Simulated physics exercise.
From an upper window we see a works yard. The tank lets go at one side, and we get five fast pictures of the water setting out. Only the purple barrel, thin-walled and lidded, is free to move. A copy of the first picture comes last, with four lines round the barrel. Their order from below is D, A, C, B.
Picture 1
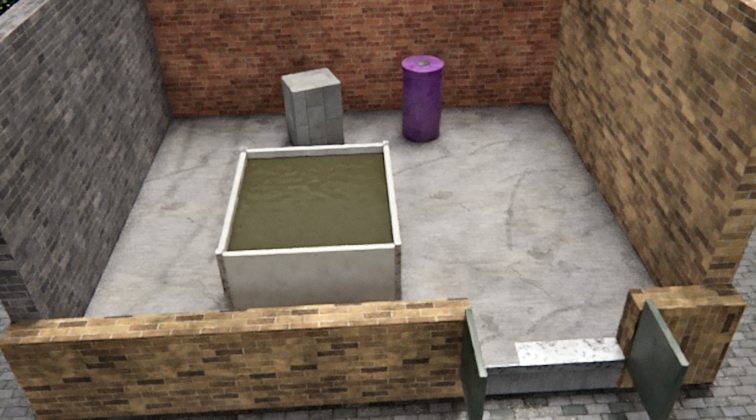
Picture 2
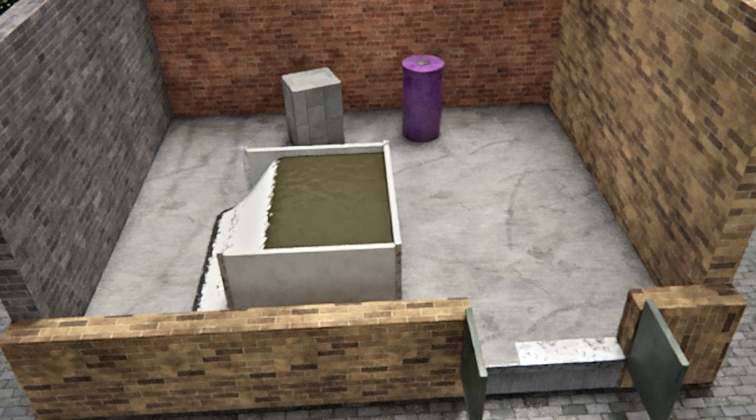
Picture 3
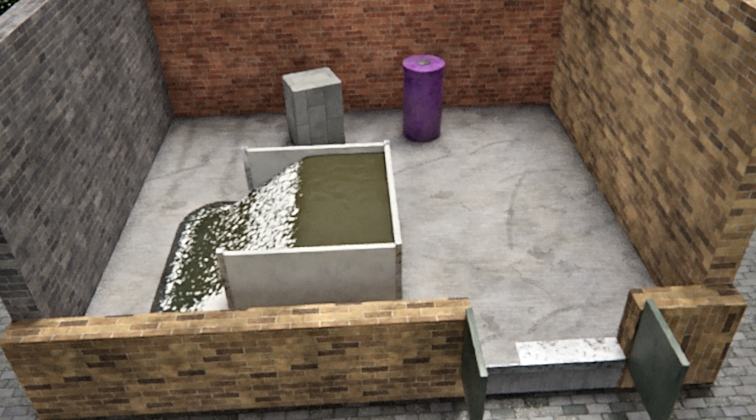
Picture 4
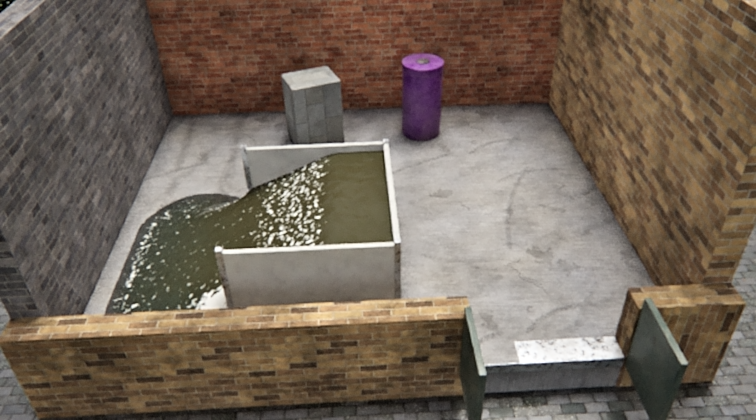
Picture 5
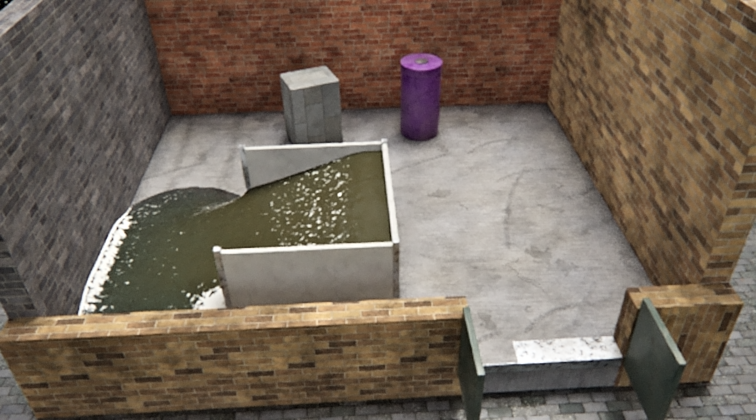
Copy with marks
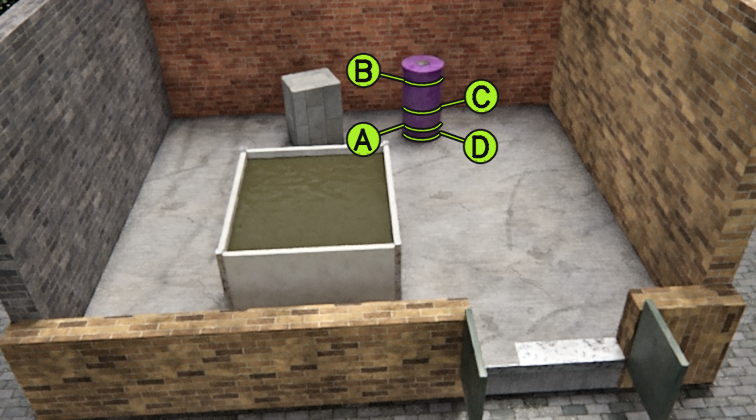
Murky green water pours from the tank's left side and spreads across the yard's concrete floor.
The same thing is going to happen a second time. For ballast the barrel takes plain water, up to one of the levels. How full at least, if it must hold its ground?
That is level A.
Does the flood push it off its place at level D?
Yes, it does.
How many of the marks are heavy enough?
Three of the four.
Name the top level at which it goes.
It is D.
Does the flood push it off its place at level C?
No, not at all.
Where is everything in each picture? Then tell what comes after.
The first picture shows lid of the purple barrel at (422, 64); tank full, its middle at (313, 200); open gate at (548, 298).
In the second picture, 3 % of the ground wet, in view closest to the barrel at (217, 238).
In the third picture, 7 % of the ground wet, in view closest to the barrel at (224, 206).
In the fourth picture, 11 % of the ground wet, in view closest to the barrel at (225, 200).
The fifth picture shows lid of the purple barrel at (421, 62); 15 % of the ground wet, in view closest to the barrel at (224, 196).
On the marked copy, A at (423, 130); B at (424, 85); C at (424, 113); D at (423, 139); from the bottom up D, A, C, B.
If A is chosen, it does not move.
If B is chosen, it does not move.
If C is chosen, it does not move.
If D is chosen, it is pushed about 3 times its own width away.
